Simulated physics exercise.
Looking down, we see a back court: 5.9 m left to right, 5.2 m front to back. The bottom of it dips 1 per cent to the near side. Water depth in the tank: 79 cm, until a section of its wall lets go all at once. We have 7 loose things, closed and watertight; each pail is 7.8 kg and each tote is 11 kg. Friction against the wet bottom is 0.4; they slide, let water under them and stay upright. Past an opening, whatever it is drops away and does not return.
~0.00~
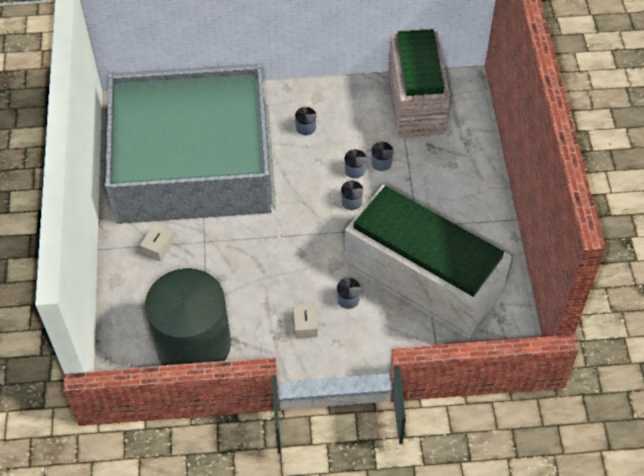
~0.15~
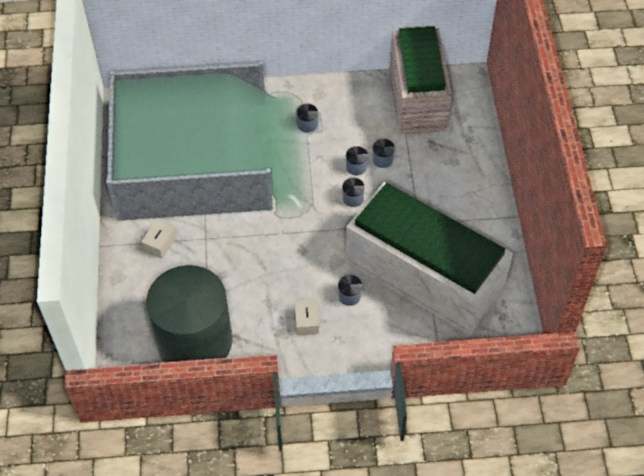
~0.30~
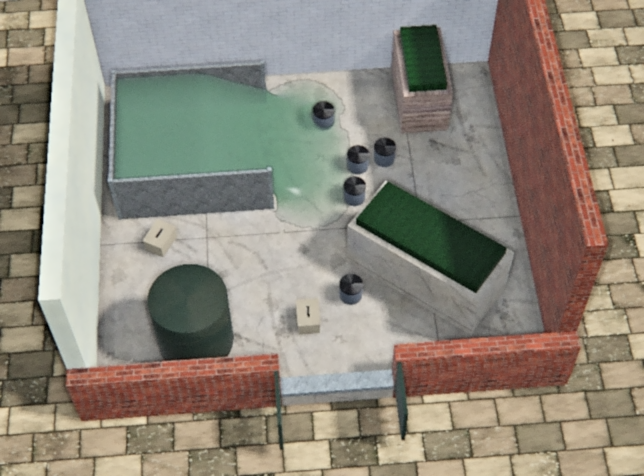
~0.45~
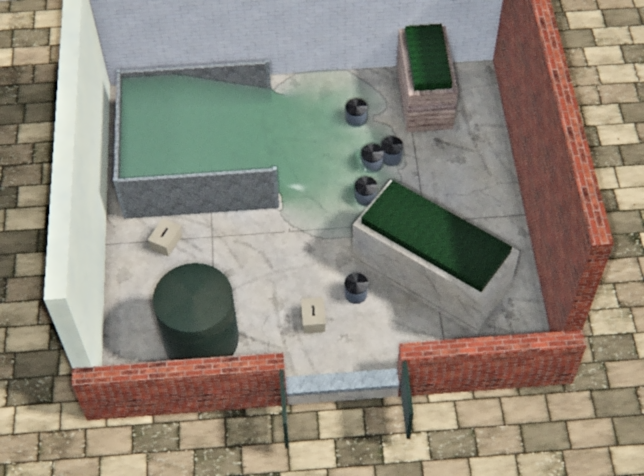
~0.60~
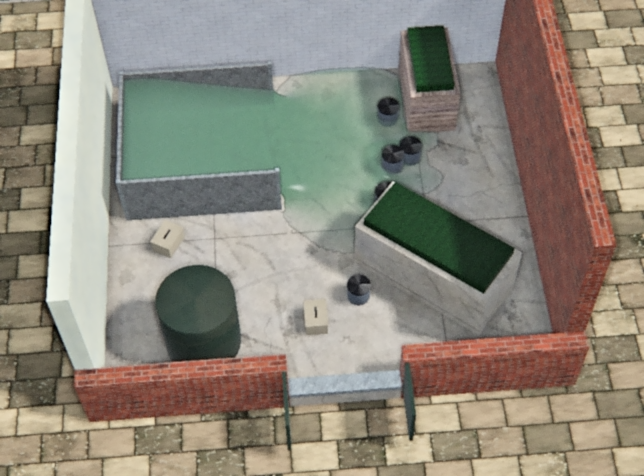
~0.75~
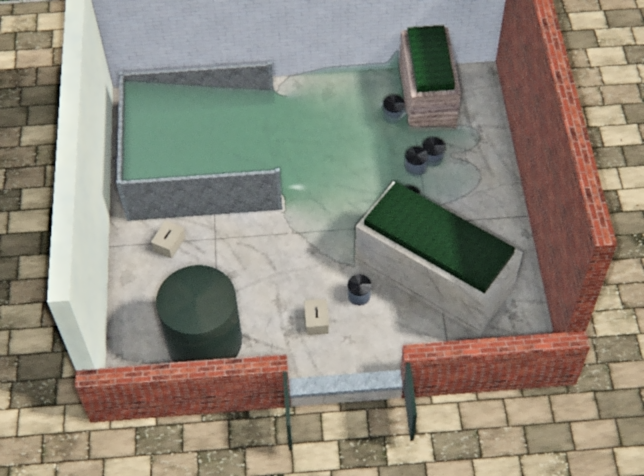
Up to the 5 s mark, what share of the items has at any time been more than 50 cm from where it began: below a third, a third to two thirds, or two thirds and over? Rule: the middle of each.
Two thirds and over.
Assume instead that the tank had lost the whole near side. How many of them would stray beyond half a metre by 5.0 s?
Then 3.
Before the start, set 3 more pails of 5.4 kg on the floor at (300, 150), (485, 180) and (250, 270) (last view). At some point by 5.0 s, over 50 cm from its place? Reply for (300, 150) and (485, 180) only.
Beyond it, beyond it.
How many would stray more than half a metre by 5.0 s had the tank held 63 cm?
The count would be 5.
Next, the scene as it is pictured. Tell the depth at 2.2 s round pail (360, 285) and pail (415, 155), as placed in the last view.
Roughly 2 and 18 cm.
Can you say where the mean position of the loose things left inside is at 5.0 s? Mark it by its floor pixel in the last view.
Somewhere near (278, 257).
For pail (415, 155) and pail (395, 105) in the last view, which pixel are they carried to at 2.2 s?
Approx. (492, 246); approx. (363, 59).
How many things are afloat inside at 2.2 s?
I'd say 4 of them.
After 1.1 s 4 of 7 are over 50 cm from their spots; 2 afloat.
After 2.2 s 4 of 7 are over 50 cm from their spots; 4 afloat.
After 3.5 s 4 of 7 are over 50 cm from their spots; 4 afloat.
After 5.0 s 5 of 7 are over 50 cm from their spots, and 5 have been at some point; 5 afloat.
